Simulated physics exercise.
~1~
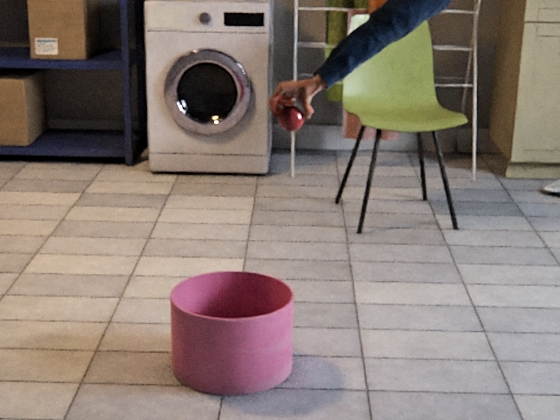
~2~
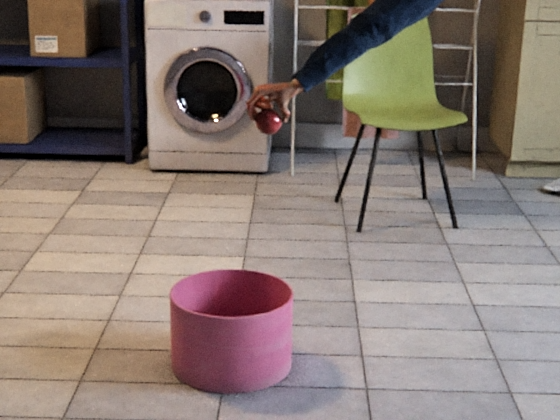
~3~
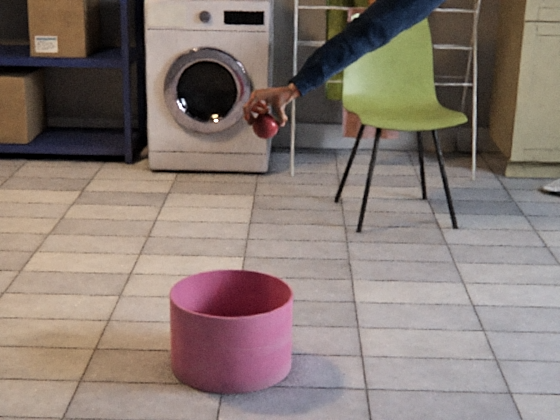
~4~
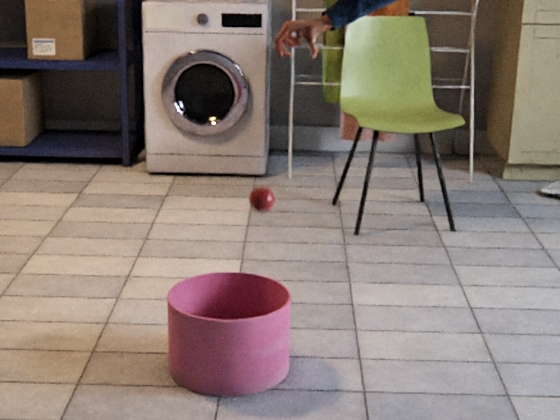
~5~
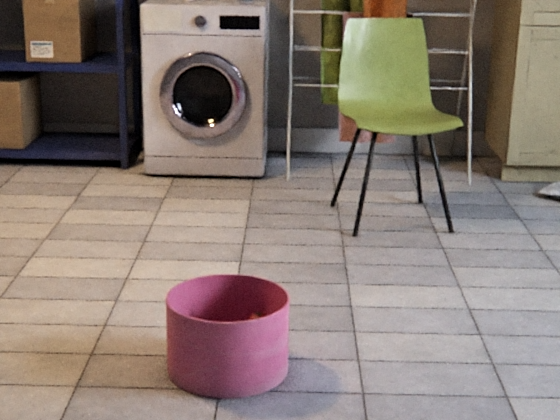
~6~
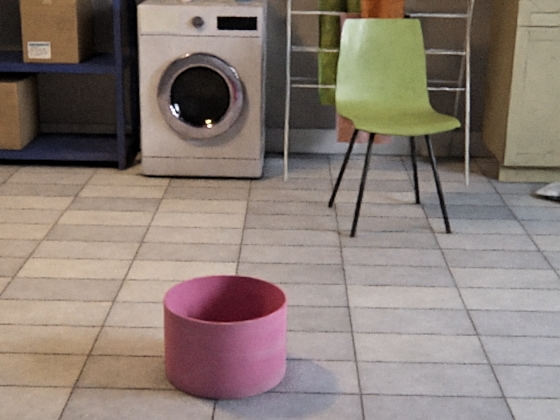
In a room with a tiled floor, a washing machine, a blue shelf holding boxes and a green chair stand behind a round pink container. A hand reaches in from the upper right, holding a small red tomato in the air. It shifts a little to the left and pauses, with the tomato held beyond the container's rim. The fingers then let go and the hand draws back as the tomato falls. The tomato drops into the container, showing briefly just inside the rim. At the end it is out of sight within, and the arm is gone.
